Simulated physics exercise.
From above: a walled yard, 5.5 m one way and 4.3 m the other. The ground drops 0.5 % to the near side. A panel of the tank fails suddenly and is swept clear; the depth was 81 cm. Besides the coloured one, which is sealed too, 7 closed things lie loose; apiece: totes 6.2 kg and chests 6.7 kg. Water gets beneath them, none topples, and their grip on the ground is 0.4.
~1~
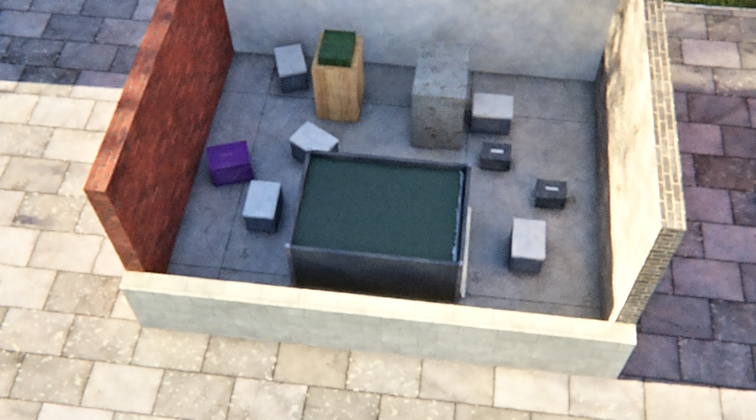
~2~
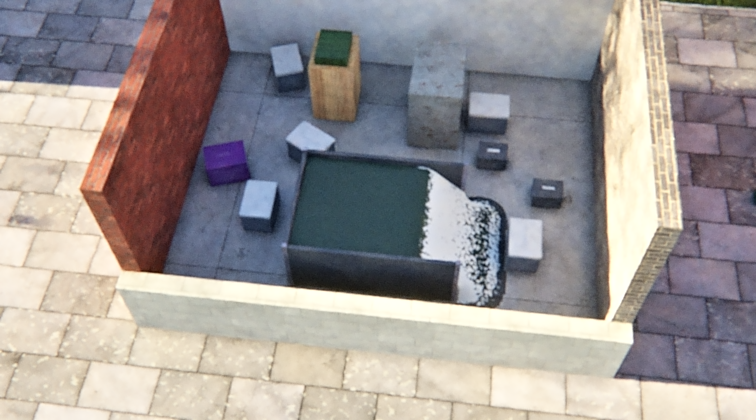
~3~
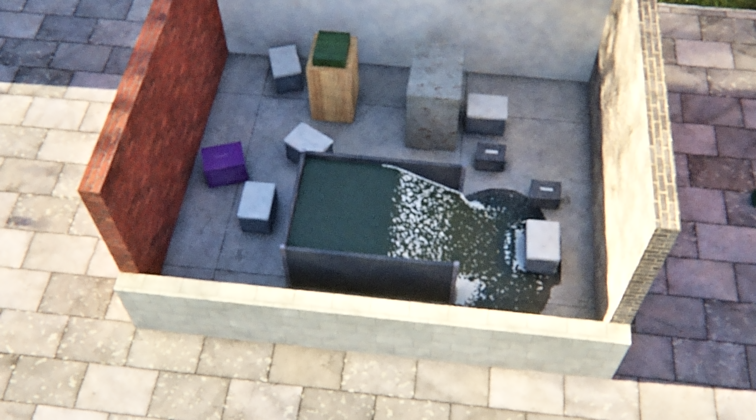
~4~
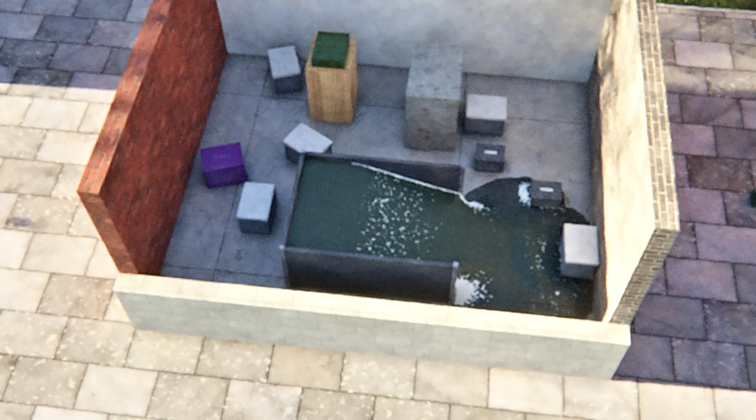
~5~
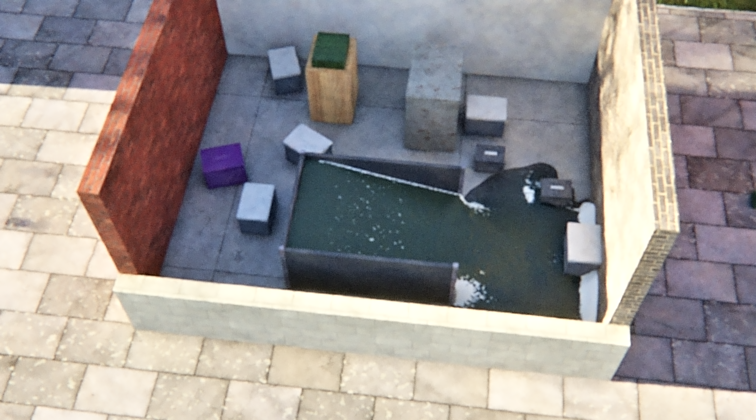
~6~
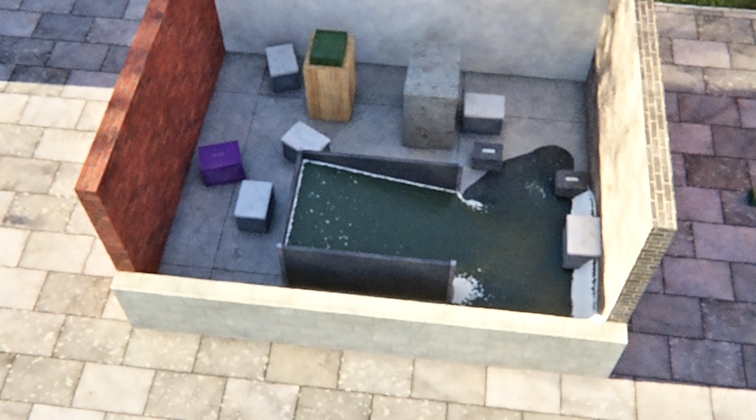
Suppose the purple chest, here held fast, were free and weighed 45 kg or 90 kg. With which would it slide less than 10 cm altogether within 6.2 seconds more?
For it, only the higher weight holds it.
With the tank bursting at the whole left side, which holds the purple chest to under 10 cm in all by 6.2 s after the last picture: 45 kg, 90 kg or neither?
In that case neither weight holds it.
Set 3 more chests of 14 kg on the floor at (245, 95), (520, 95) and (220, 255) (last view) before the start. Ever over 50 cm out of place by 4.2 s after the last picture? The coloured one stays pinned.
In turn: Over, over, more.
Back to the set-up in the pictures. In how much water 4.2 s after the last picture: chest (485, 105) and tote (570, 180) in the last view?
Roughly 20 and 8 cm.
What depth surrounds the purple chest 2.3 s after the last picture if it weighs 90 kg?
Roughly 0 cm.
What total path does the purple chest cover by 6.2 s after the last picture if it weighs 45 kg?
About 30 cm.
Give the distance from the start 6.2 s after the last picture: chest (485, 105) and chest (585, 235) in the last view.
In that order: 30 cm, 300 cm.
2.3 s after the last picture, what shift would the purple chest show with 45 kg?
About 0 cm.
Then, 0.6 s after the last picture the purple chest would be 0 cm from its start with 45 kg and 0 cm from its start with 90 kg; 0 cm of water round it then.
Then, 2.3 s after the last picture the purple chest would be 0 cm from its start with 45 kg and 0 cm from its start with 90 kg; 0 cm of water round it then.
Then, 4.2 s after the last picture the purple chest would be 2 cm from its start with 45 kg and 0 cm from its start with 90 kg; 10 cm of water round it then.
Then, 6.2 s after the last picture the purple chest would be 34 cm from its start with 45 kg and 0 cm from its start with 90 kg; 10 cm of water round it then.
